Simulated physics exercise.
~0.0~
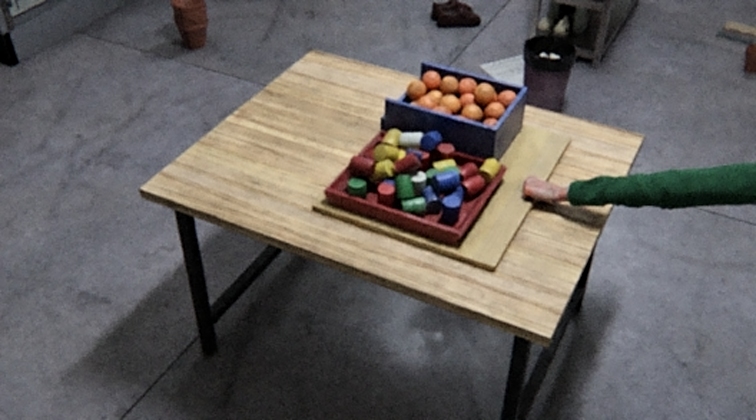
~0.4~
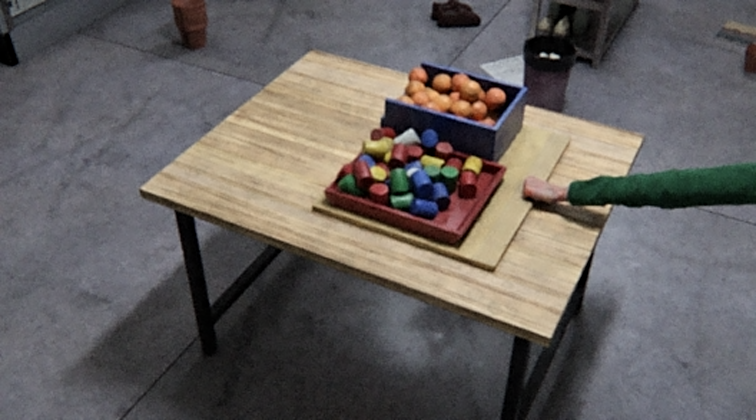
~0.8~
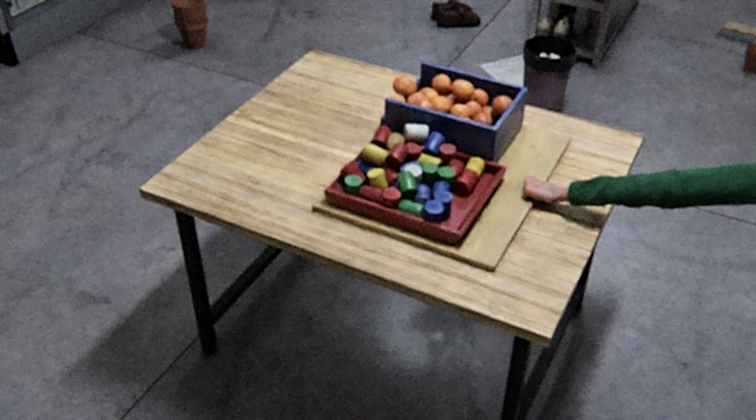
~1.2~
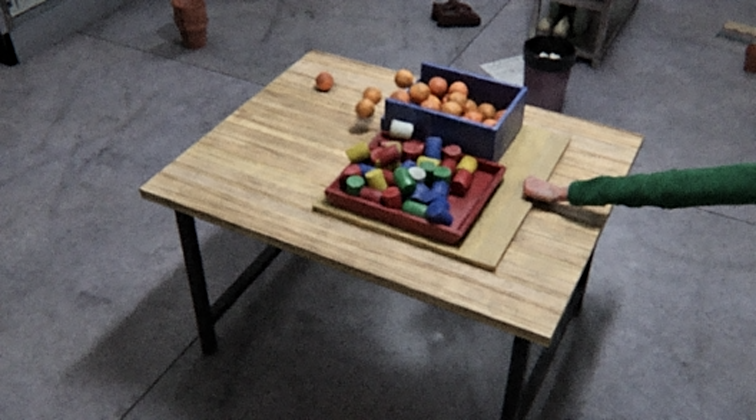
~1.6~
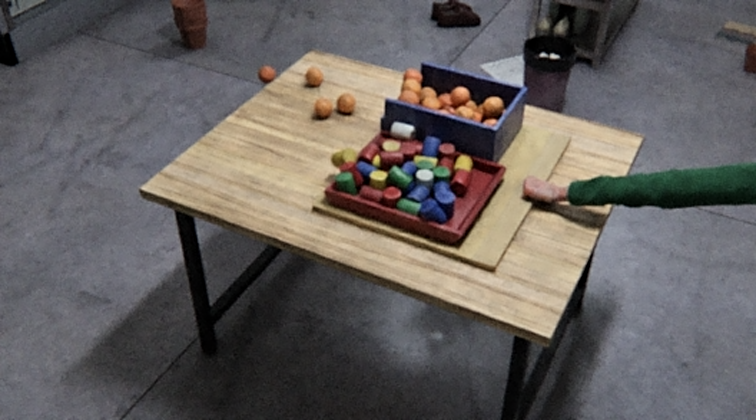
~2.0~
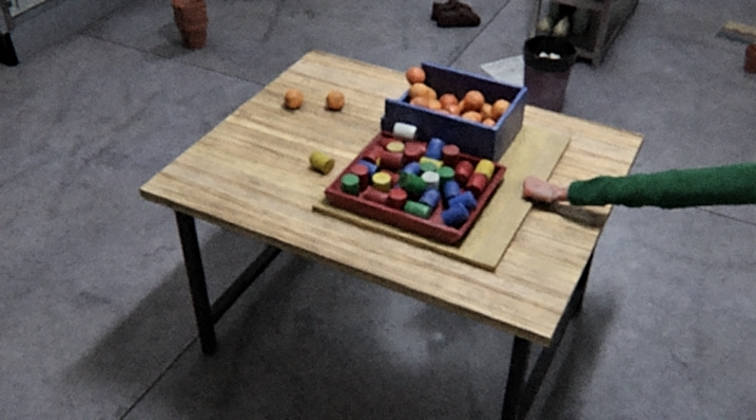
On a wooden table in a concrete-floored room, a green-sleeved hand holds a board carrying a red crate of colourful cylinders and a blue crate of oranges; the contents jostle, several oranges spill leftward across the table, and finally a yellow cylinder lies outside the red crate.
